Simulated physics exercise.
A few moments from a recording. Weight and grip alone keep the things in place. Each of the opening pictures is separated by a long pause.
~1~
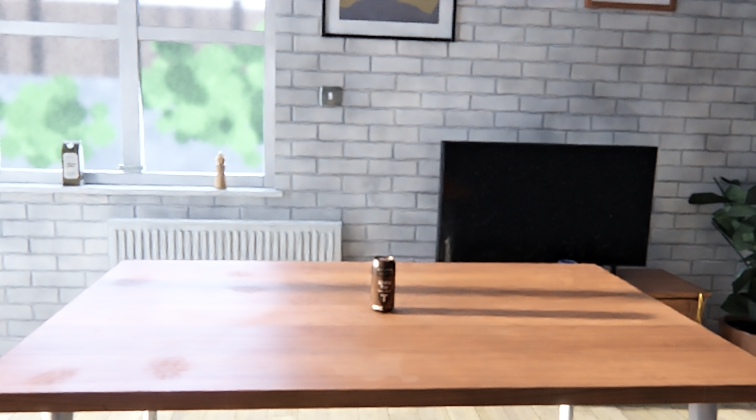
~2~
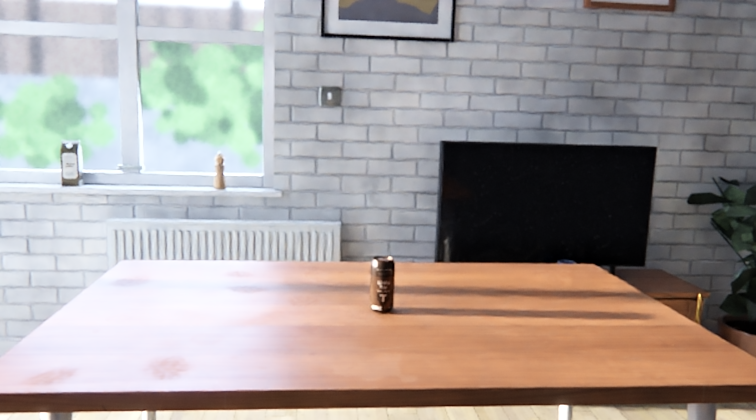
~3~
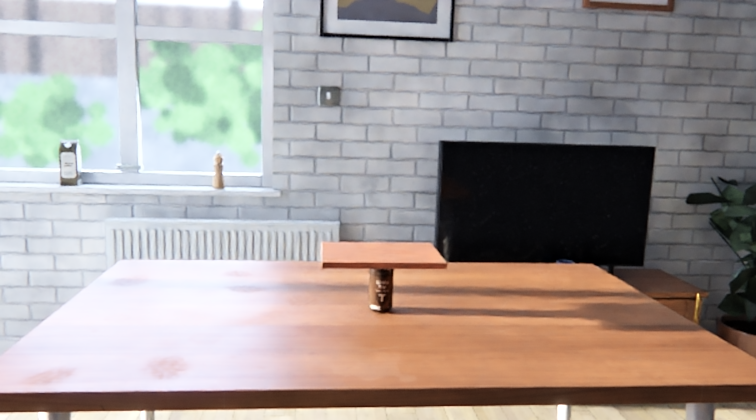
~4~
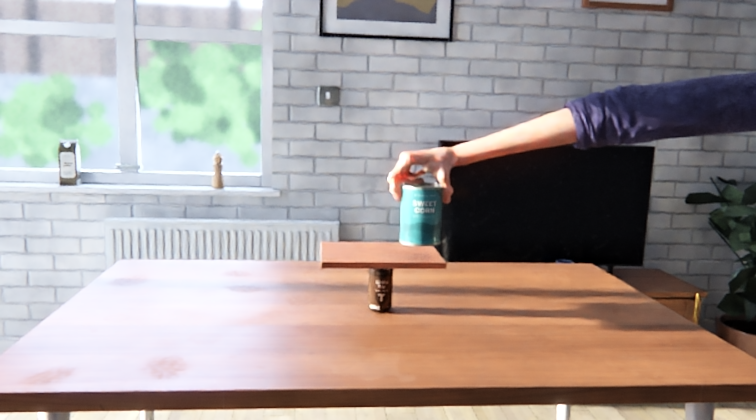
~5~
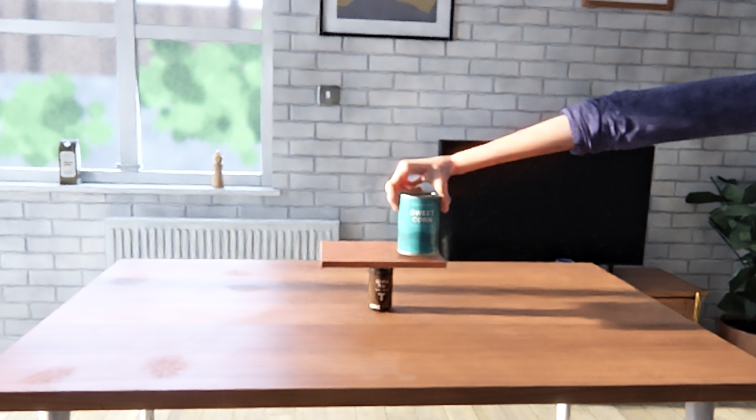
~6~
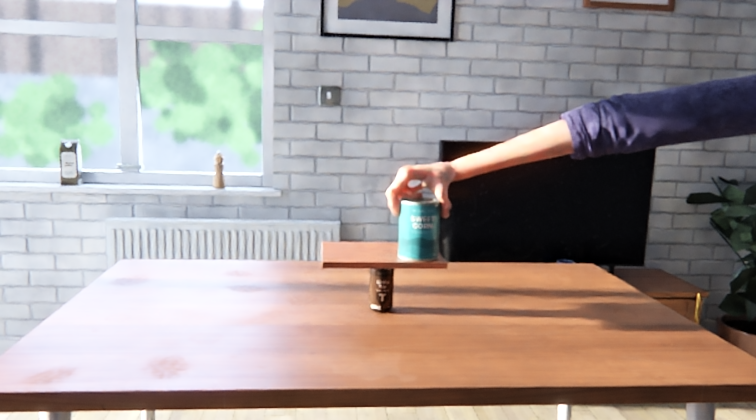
A hand lowers a turquoise tin onto the right side of a board atop a brown can.
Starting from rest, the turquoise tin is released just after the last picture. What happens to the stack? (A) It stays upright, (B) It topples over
Answer: B.
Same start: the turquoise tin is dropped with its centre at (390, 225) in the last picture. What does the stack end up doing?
Stands.
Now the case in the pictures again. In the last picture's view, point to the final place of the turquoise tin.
Near (488, 312).
Then, 0.40 s on from there, turquoise tin now fallen; orange board turned 56° from how it was put.
Then, 0.50 s on from there, orange board turned 58° from how it was put.
Then, 0.60 s on from there, orange board turned 44° from how it was put; brown can turned 19° from how it was put.
Then, 0.70 s on from there, orange board now fallen; brown can turned 68° from how it was put.
In the end, fallen, brown can, orange board and turquoise tin. At the end, from the last picture's camera, turquoise tin near (488, 312). The stack gives way.
